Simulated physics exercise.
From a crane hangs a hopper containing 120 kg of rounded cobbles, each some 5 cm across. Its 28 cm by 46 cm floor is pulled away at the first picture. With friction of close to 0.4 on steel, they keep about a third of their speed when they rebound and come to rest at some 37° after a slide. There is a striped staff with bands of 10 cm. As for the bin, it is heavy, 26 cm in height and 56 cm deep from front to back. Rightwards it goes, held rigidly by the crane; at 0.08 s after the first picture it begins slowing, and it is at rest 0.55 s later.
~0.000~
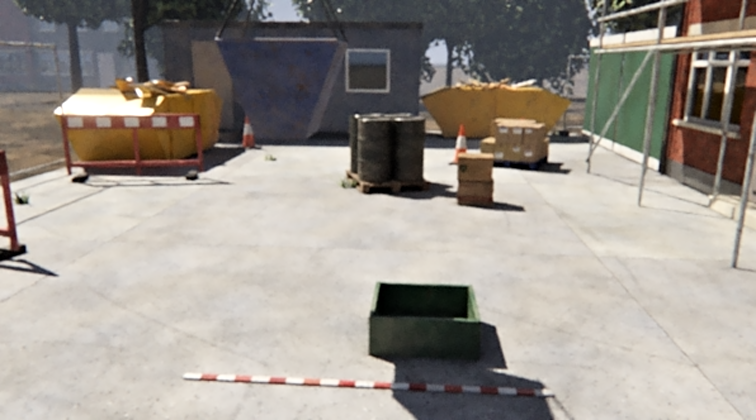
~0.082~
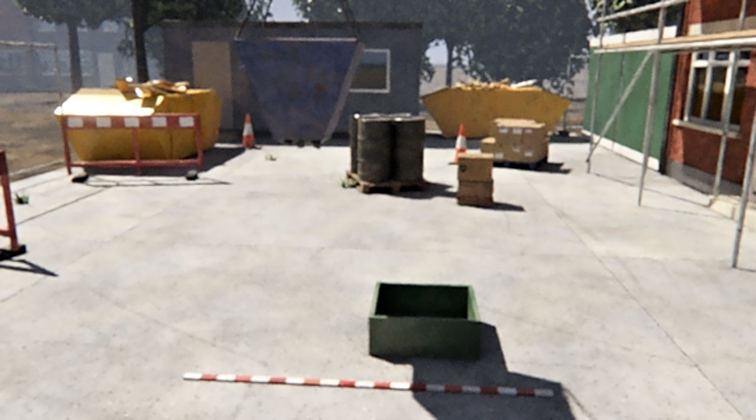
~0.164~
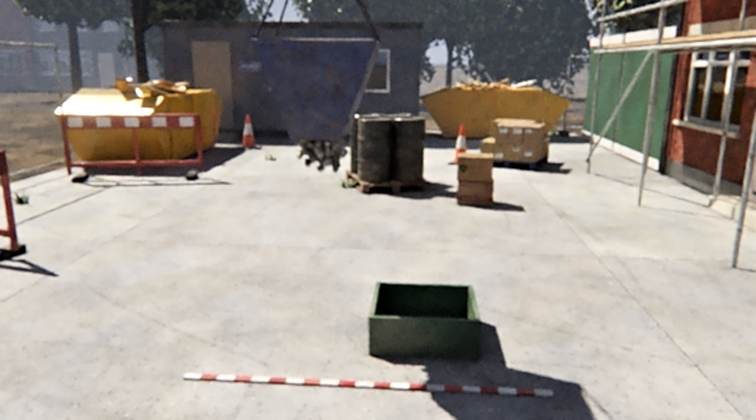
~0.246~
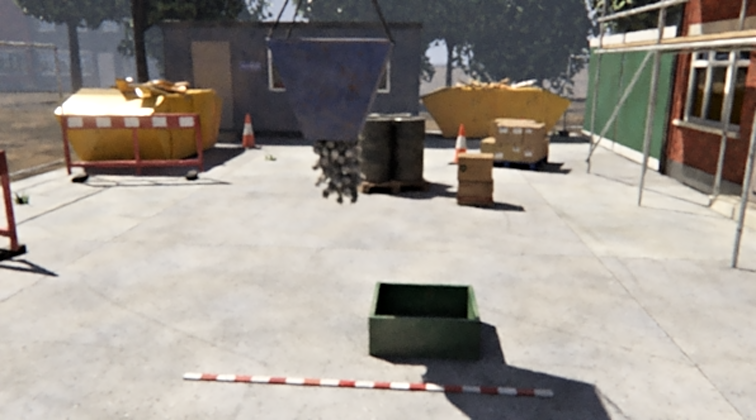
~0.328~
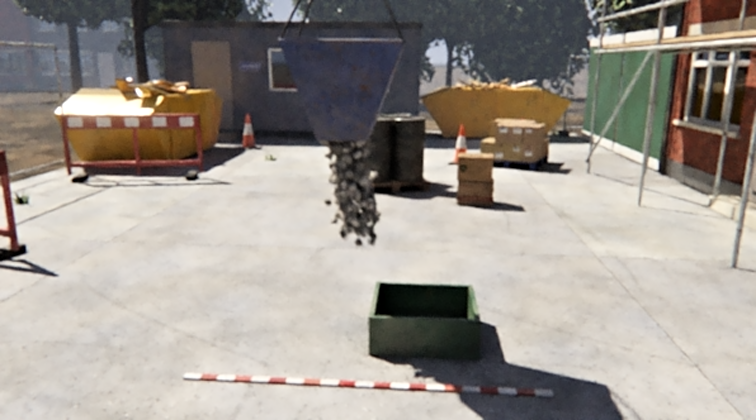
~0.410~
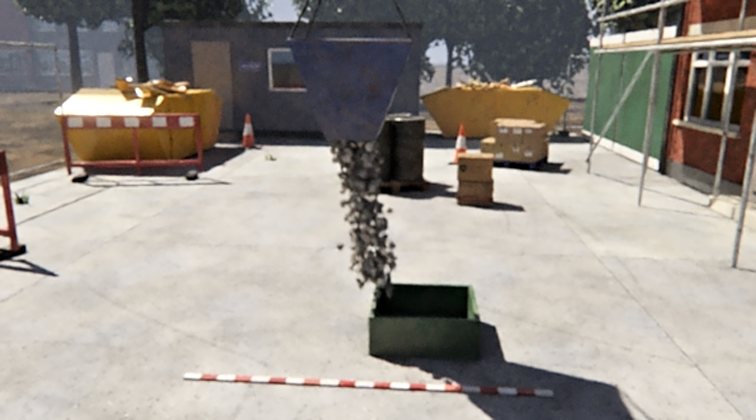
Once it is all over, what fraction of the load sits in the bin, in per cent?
I would say 66 percent.
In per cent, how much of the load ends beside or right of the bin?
Close to 0 in a hundred.
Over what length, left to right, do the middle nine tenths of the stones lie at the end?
120 cm.
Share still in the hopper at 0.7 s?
I'd say some 5 per cent is still inside.
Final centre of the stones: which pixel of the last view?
I'd point to close to (398, 323) in the last picture.
After 0.7 s, 3 % in the hopper, 40 % falling or lying left of the bin, 57 % falling or lying in the bin; the stones farthest right are at (465, 328).
After 1.1 s, 0 % in the hopper, 33 % falling or lying left of the bin, 65 % falling or lying in the bin, 1 % falling or lying beside or right of the bin; the stones farthest right are at (468, 324).
After 1.7 s, 0 % in the hopper, 32 % falling or lying left of the bin, 66 % falling or lying in the bin, 2 % falling or lying beside or right of the bin; the stones farthest right are at (480, 331).
After 2.6 s, 0 % in the hopper, 32 % falling or lying left of the bin, 66 % falling or lying in the bin, 2 % falling or lying beside or right of the bin; the stones farthest right are at (482, 331).
After 4.5 s, 0 % in the hopper, 32 % left of the bin, 66 % in the bin, 2 % beside or right of the bin; the stones farthest right are at (482, 331).
